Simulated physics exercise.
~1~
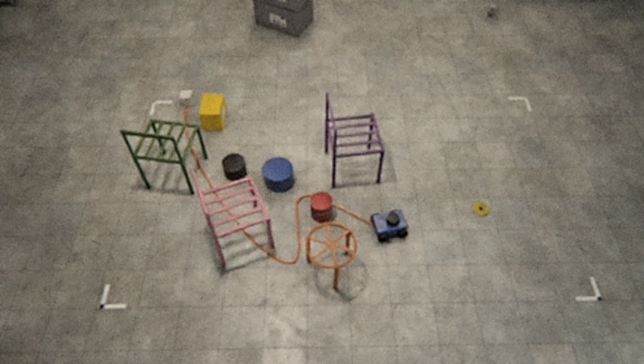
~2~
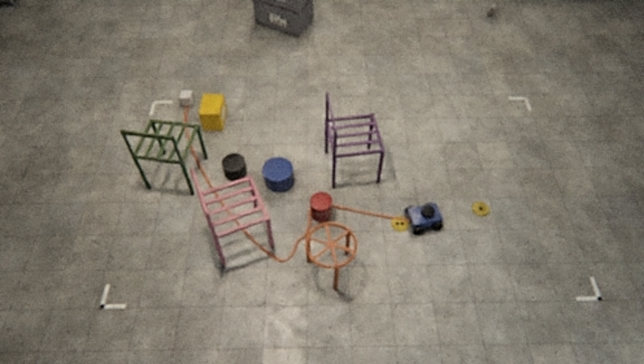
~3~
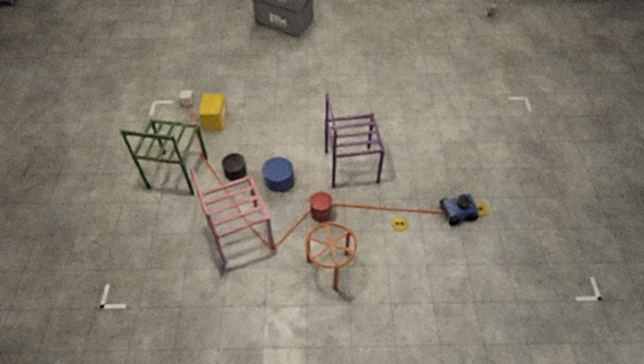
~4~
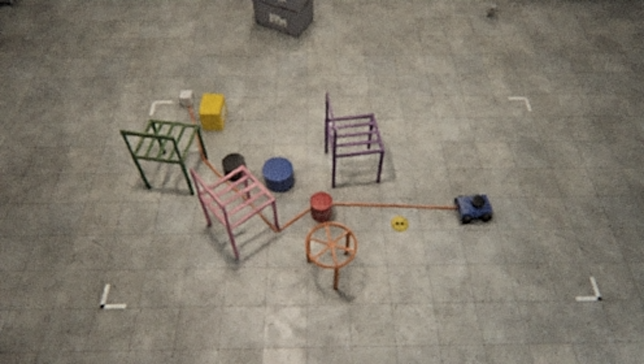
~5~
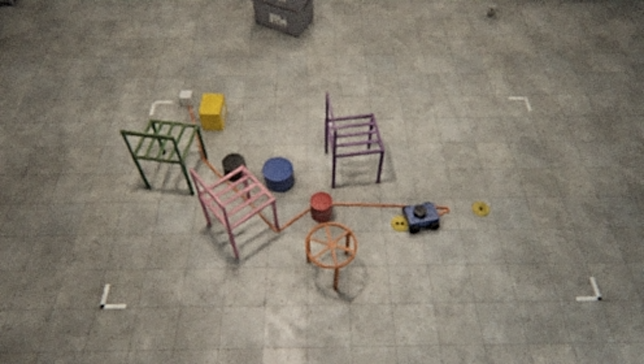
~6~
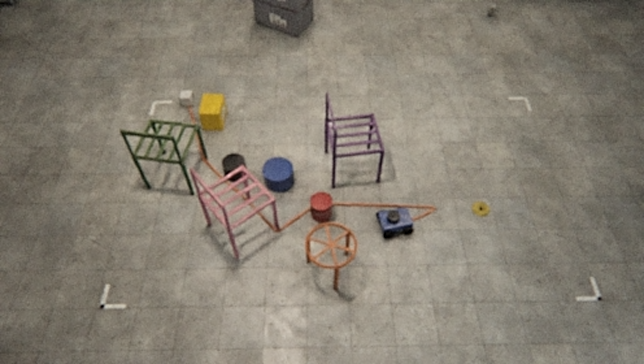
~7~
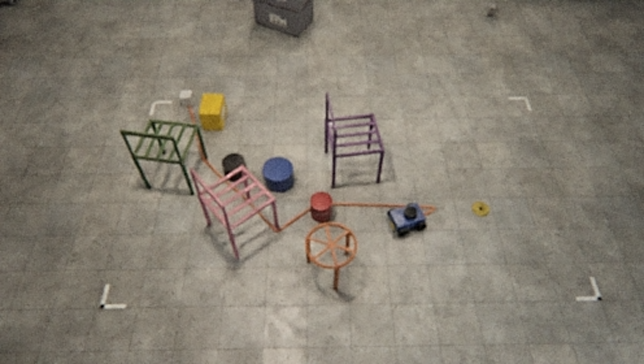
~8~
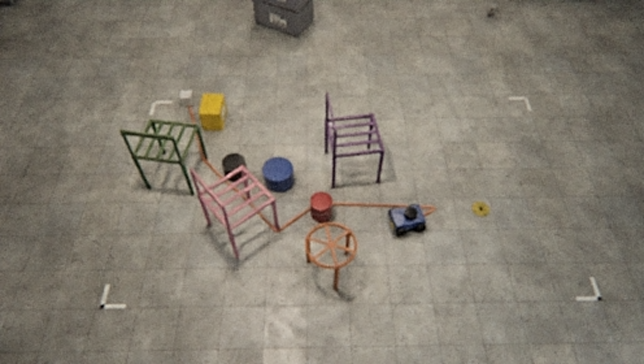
A small blue cart trailing an orange lead drove right past a red bin to a yellow mark, pulling the line taut and shifting the pink chair slightly, then moved back left, edged right again and stopped short of the mark, its lead slack.
